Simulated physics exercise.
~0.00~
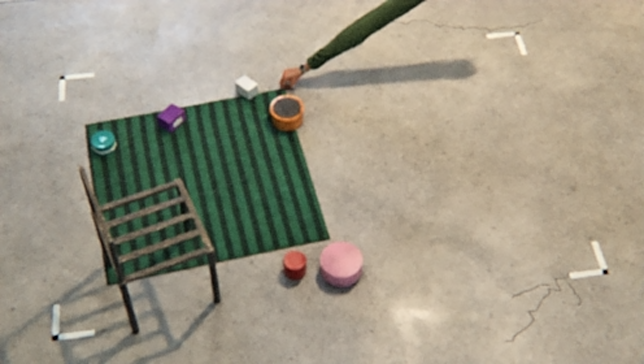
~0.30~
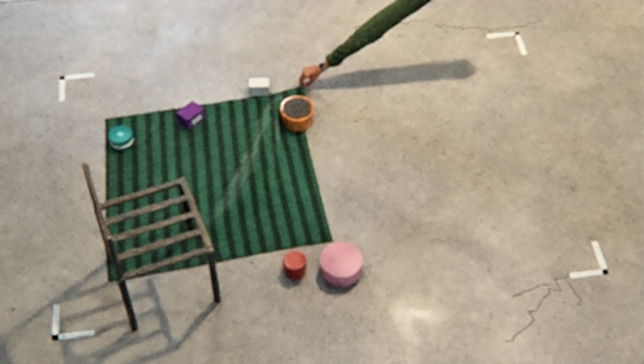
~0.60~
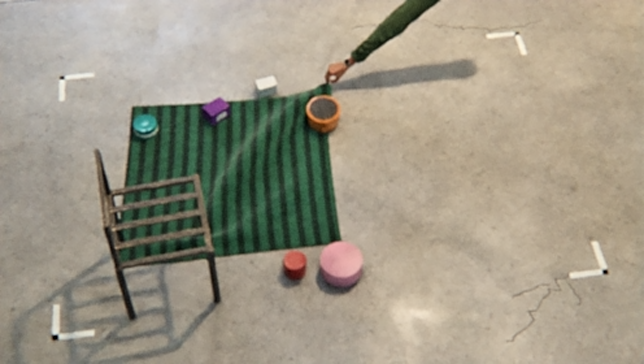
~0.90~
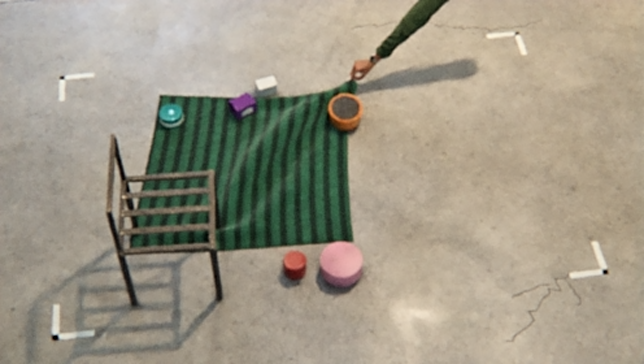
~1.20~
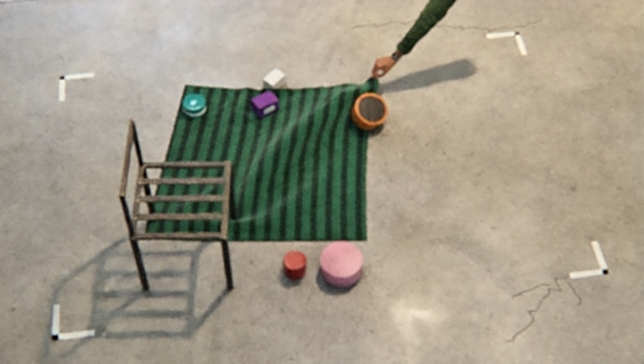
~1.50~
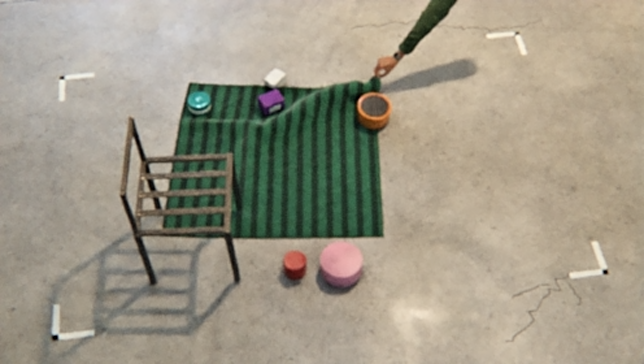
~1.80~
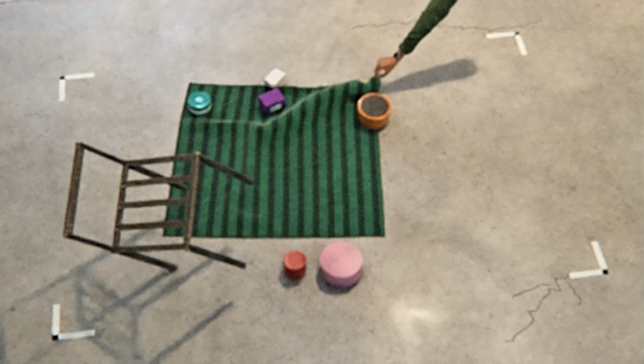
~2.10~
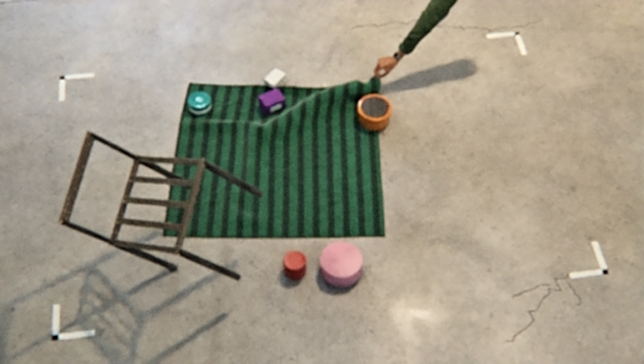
At first, a green-sleeved arm grips the upper right corner of a dark green striped mat on a concrete floor, with a teal pot, purple box and orange pot on it and a black chair over its lower left corner. The hand pulls the mat to the right, and the pots and box ride along while the white crate at the top edge shifts moderately. The chair moves right and up too. The cloth bunches into a fold near the hand. Then the chair tips over to the left. Finally, everything rests, the red and pink tubs never having moved.
